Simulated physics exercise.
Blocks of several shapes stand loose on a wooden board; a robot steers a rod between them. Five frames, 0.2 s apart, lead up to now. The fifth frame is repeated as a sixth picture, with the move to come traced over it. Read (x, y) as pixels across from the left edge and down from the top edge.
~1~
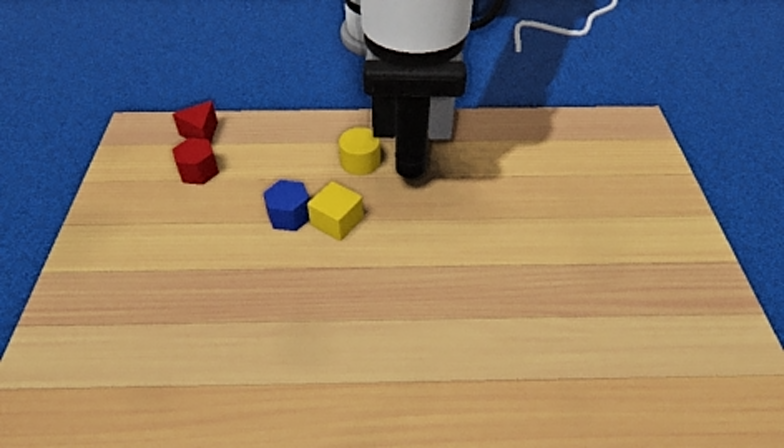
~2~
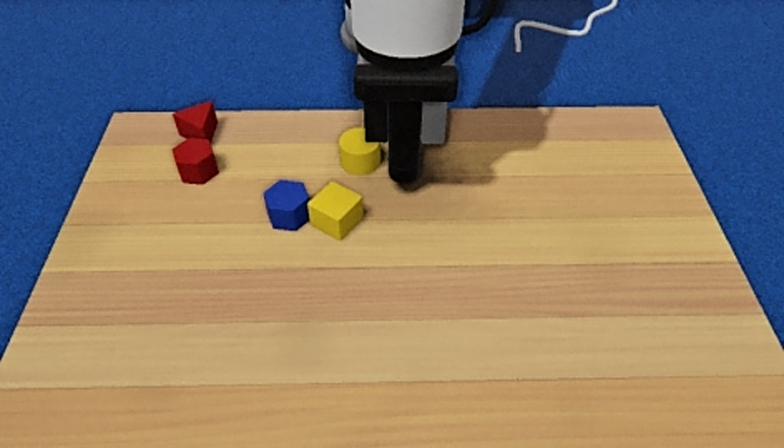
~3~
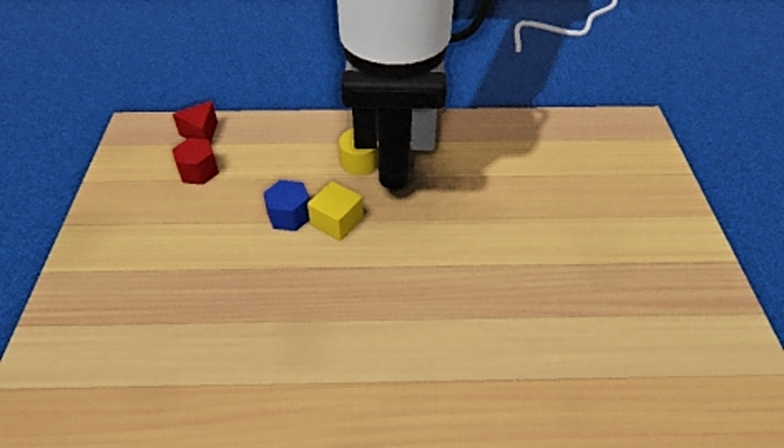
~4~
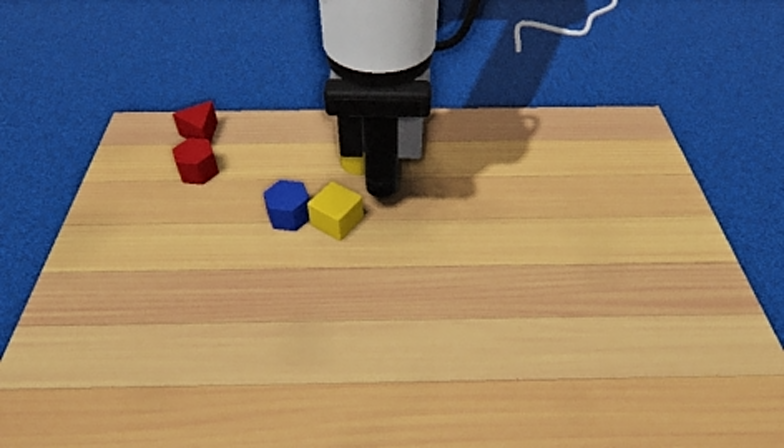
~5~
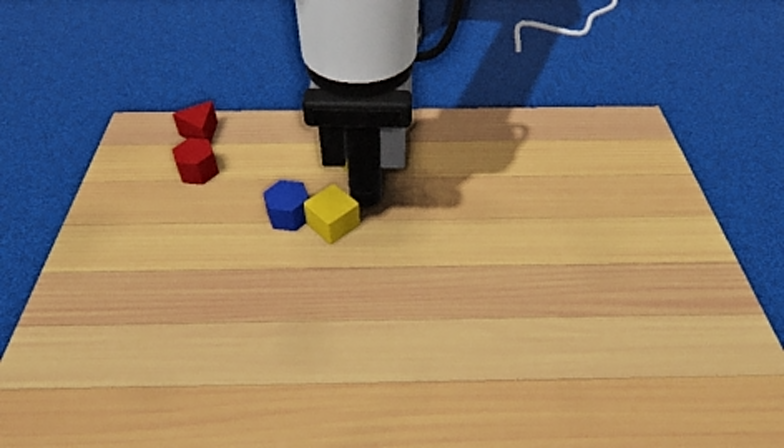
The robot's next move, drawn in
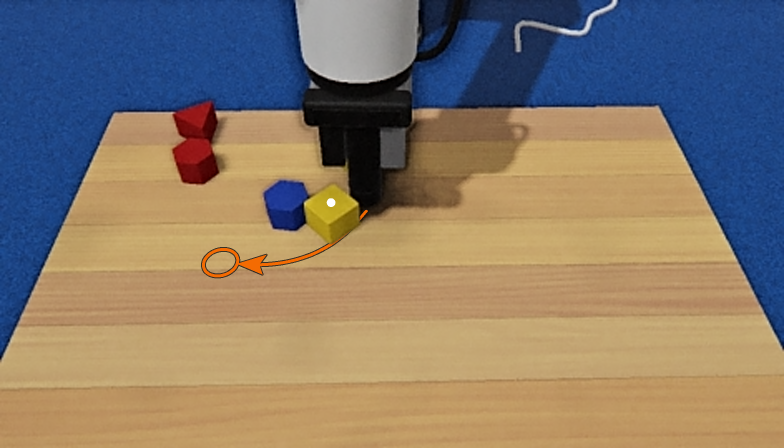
A robot arm moved its black rod left and slightly toward the viewer across a wooden board, blocking the yellow round block from view, then nudged the yellow cube slightly beside the blue block.
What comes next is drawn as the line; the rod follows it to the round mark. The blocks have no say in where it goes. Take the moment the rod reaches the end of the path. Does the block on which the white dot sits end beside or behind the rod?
Going by the path, no.
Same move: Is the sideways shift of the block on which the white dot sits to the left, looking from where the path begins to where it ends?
The answer is no.
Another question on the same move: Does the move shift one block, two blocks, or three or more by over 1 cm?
Once the path ends, one block will have shifted.
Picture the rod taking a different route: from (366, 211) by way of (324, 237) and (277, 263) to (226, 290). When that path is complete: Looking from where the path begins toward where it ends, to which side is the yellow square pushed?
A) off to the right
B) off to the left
The correct letter is A.
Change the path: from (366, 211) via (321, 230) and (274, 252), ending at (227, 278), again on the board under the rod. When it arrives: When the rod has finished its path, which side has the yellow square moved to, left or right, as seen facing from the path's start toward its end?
So, looking from the first point of the path to the last, the yellow square moves leftwards.
Path on the board, from (366, 211) over (331, 244) and (278, 263) to (221, 262); the dot is on the yellow square.
On the path given first. One third of the way, rod (329, 231); blue hexagonal block (281, 194), turned 15° clockwise; yellow square (290, 228), turned 40° clockwise.
Two thirds of the way, rod (275, 250); blue hexagonal block (281, 194), turned 15° clockwise; yellow square (235, 238), turned 65° clockwise.
At the end, rod (216, 249); blue hexagonal block (281, 194), turned 15° clockwise; yellow square (175, 237), turned 60° clockwise; yellow circular block in place.
